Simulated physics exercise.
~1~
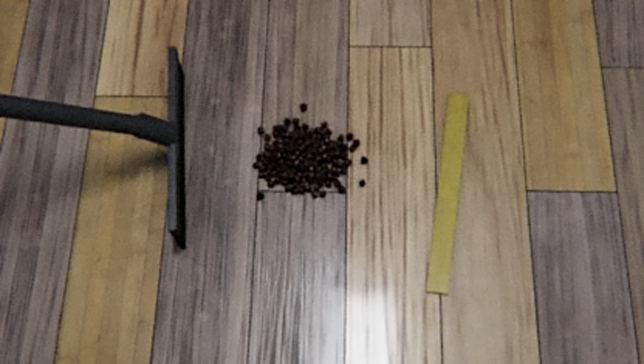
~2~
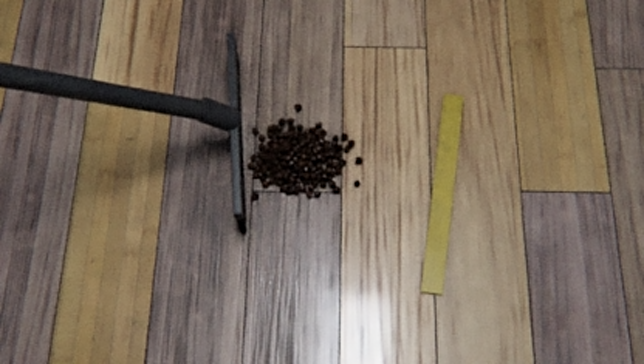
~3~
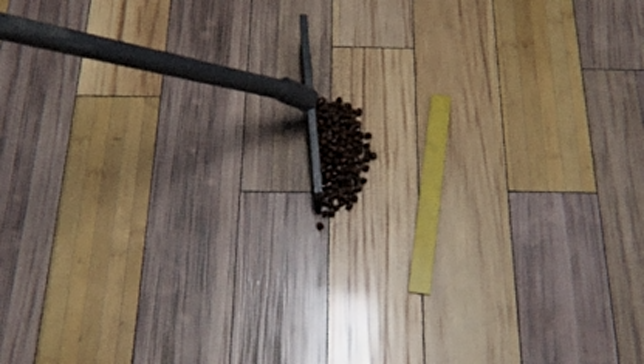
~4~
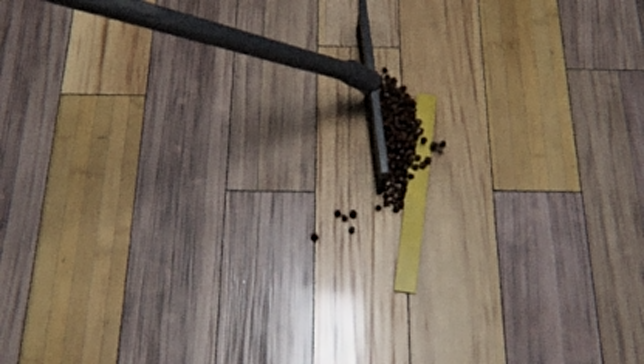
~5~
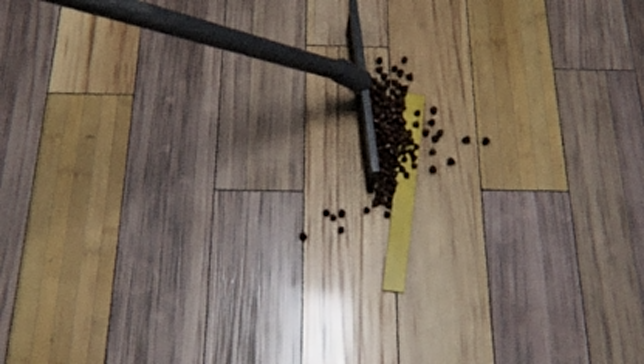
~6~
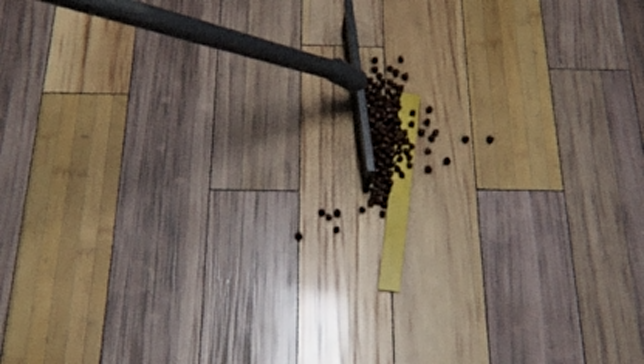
A dark squeegee on a long handle pushed a pile of coffee beans rightwards across a wooden floor to a yellow strip, then stopped, leaving most bunched against its blade, some on the strip and a few scattered beyond and behind.
